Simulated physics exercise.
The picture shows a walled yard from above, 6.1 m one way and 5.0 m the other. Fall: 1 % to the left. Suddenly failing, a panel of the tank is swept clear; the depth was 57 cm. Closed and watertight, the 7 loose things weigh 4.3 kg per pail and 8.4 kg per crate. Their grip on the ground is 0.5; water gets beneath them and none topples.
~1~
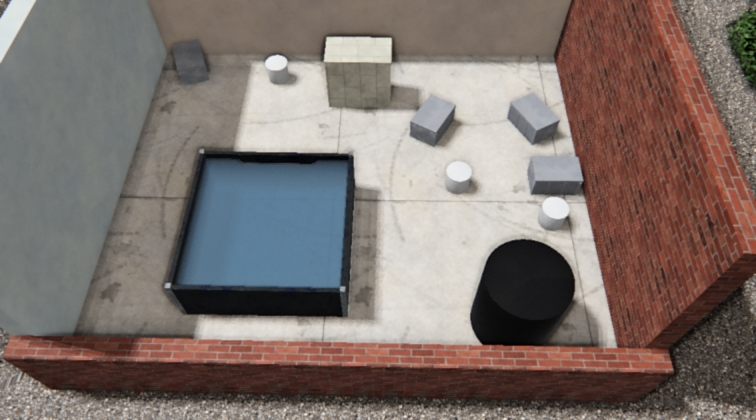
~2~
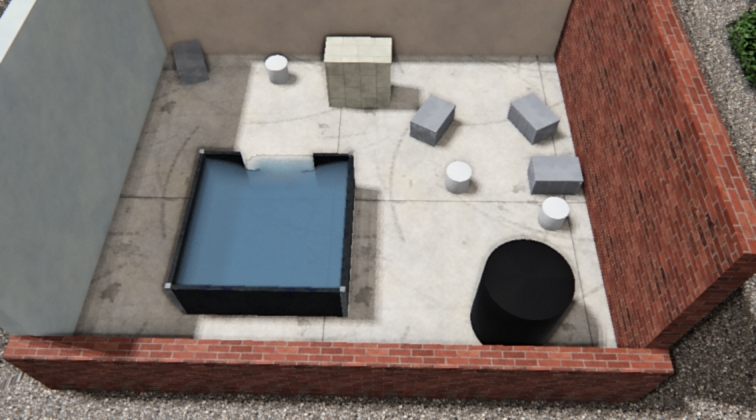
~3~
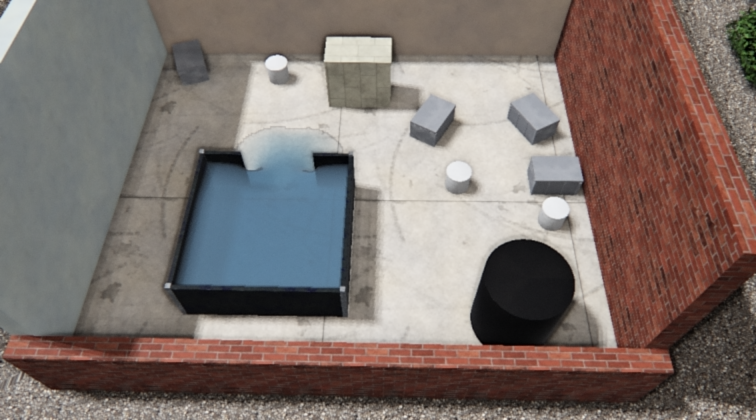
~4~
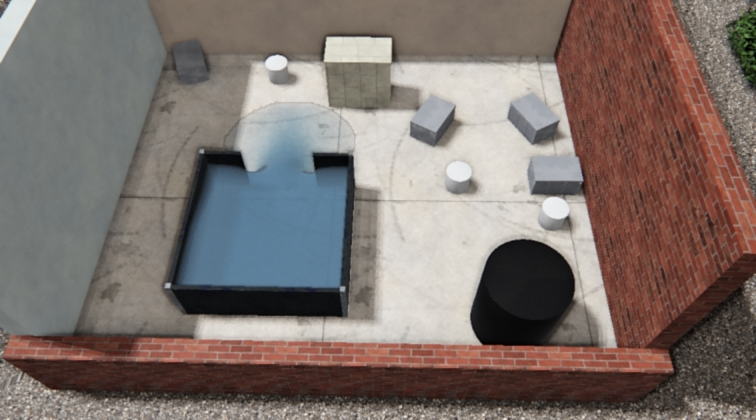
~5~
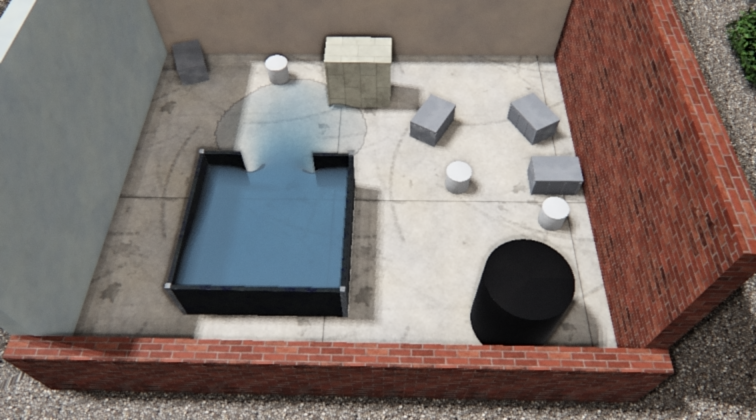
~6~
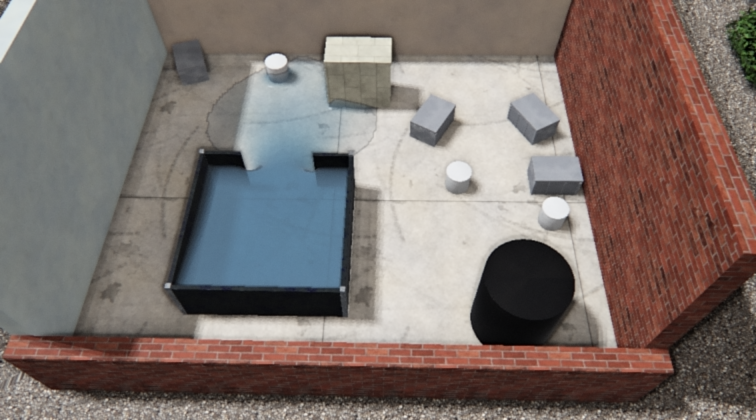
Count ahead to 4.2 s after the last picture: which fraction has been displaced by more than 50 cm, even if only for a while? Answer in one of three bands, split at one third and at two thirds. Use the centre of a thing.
One to two thirds.
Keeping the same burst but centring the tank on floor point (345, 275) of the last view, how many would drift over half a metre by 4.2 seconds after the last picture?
Count: 5.
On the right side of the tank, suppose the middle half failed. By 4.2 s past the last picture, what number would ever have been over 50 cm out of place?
Then it comes to 4.
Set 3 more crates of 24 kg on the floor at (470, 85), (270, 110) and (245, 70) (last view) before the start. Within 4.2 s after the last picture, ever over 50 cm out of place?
In that order: Less, over, more.
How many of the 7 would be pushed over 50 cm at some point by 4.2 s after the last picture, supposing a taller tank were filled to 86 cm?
You'd get 6 in that case.
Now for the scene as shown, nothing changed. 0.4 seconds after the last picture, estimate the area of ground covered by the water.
Around 9.0 m2 of it.
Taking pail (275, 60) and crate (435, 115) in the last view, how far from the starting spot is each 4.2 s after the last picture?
Going in order, that's 350 cm for one and 140 cm for the other.
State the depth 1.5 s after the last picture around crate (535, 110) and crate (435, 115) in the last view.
Roughly 0 and 2 cm.
Then, 0.4 s after the last picture 0 of 7 are over 50 cm from their spots; 0 afloat.
Then, 1.5 s after the last picture 2 of 7 are over 50 cm from their spots; 2 afloat.
Then, 2.8 s after the last picture 3 of 7 are over 50 cm from their spots; 3 afloat.
Then, 4.2 s after the last picture 4 of 7 are over 50 cm from their spots, and 4 have been at some point; 2 afloat.
